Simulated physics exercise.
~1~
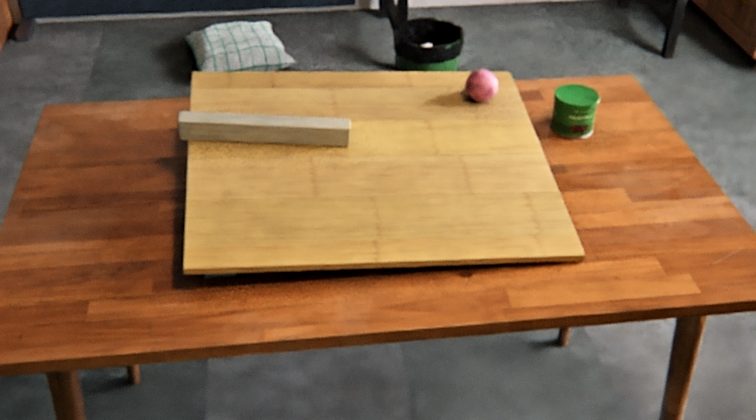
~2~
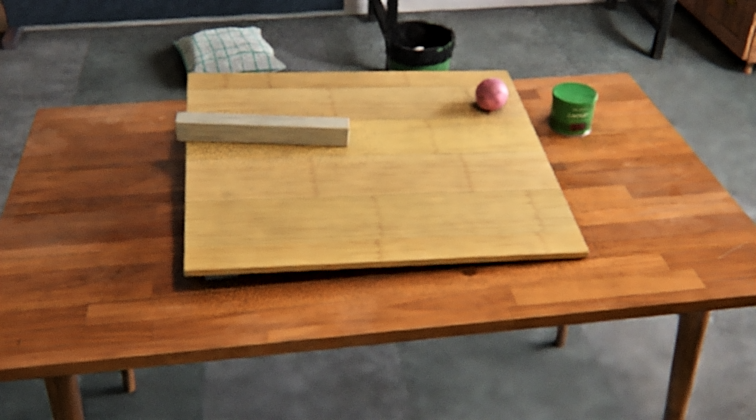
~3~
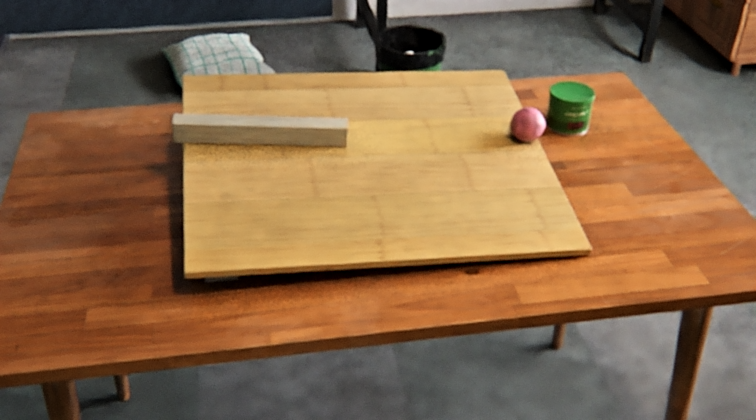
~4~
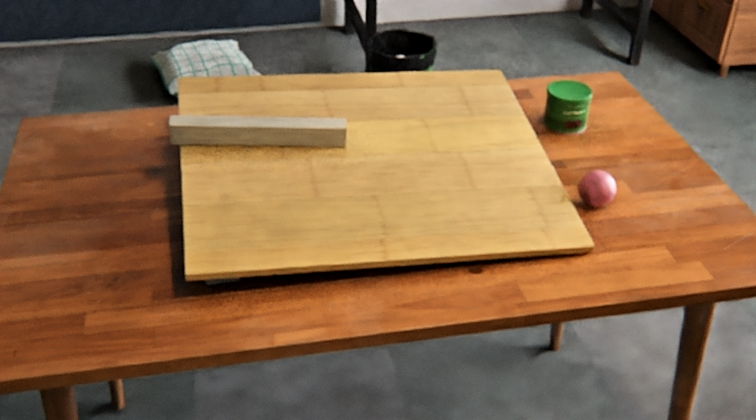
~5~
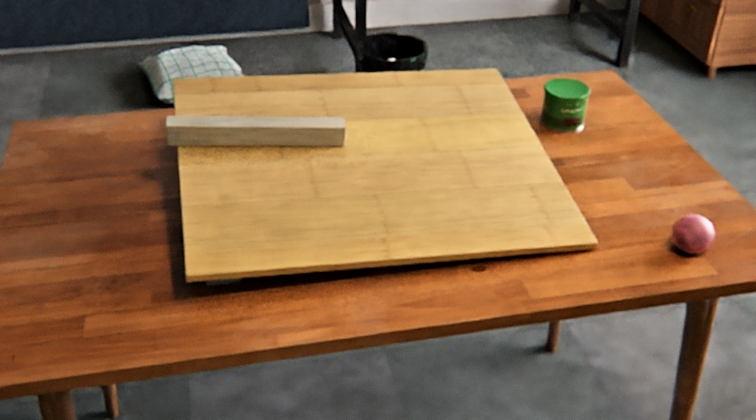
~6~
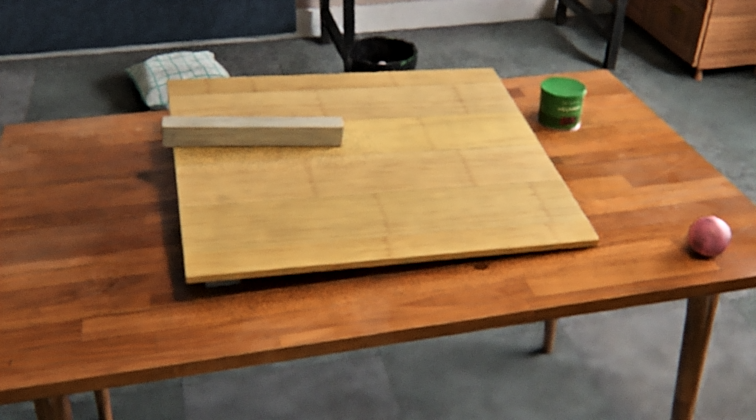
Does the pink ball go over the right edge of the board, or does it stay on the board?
The pink ball goes over the right edge of the board and ends up on the tabletop to the right.
